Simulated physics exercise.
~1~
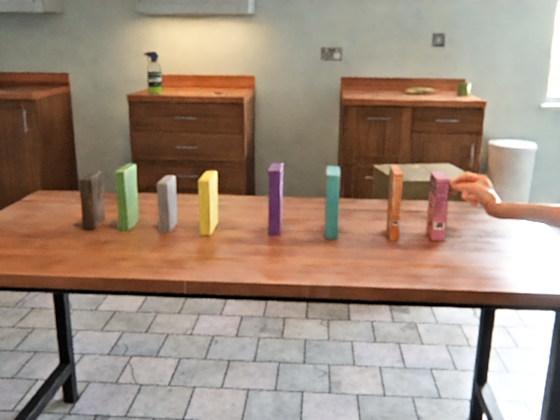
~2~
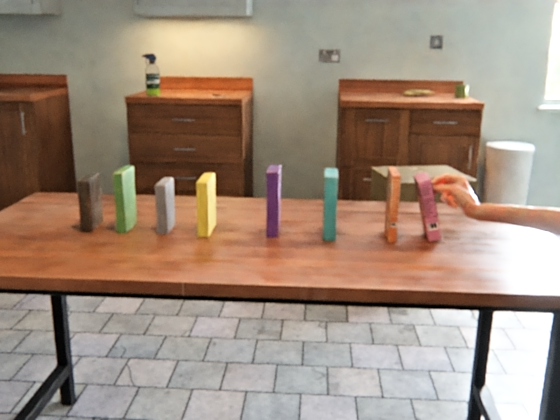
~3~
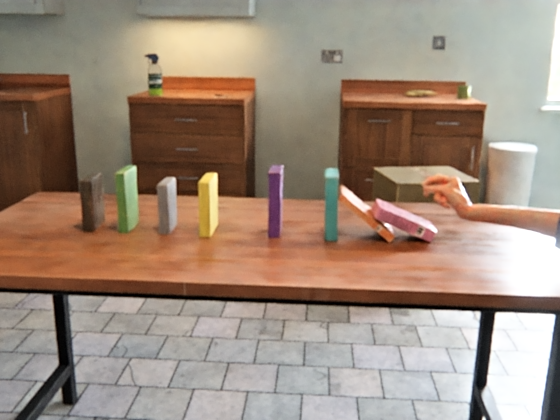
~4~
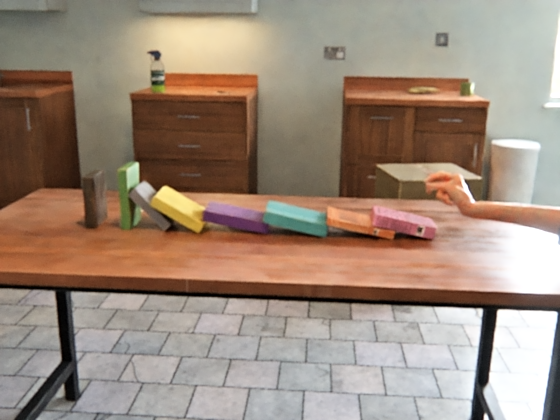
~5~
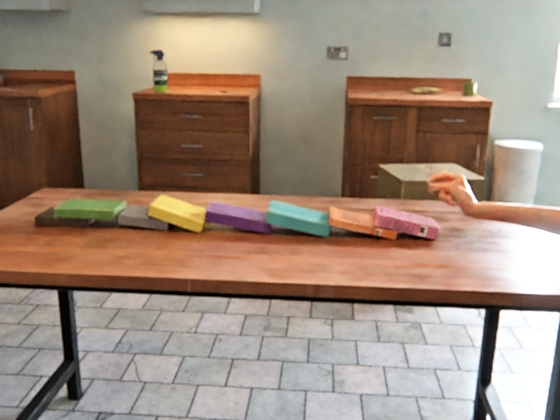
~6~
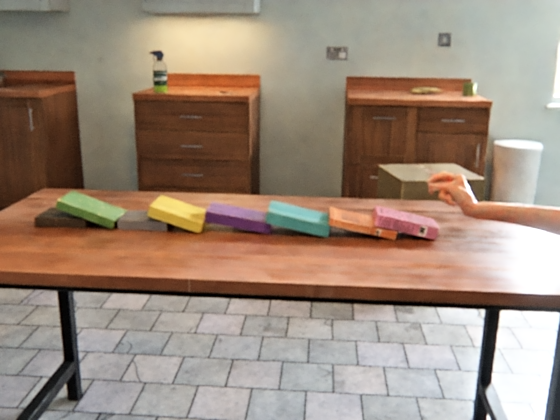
A hand tips the pink block leftward, and the whole row of colourful blocks topples.
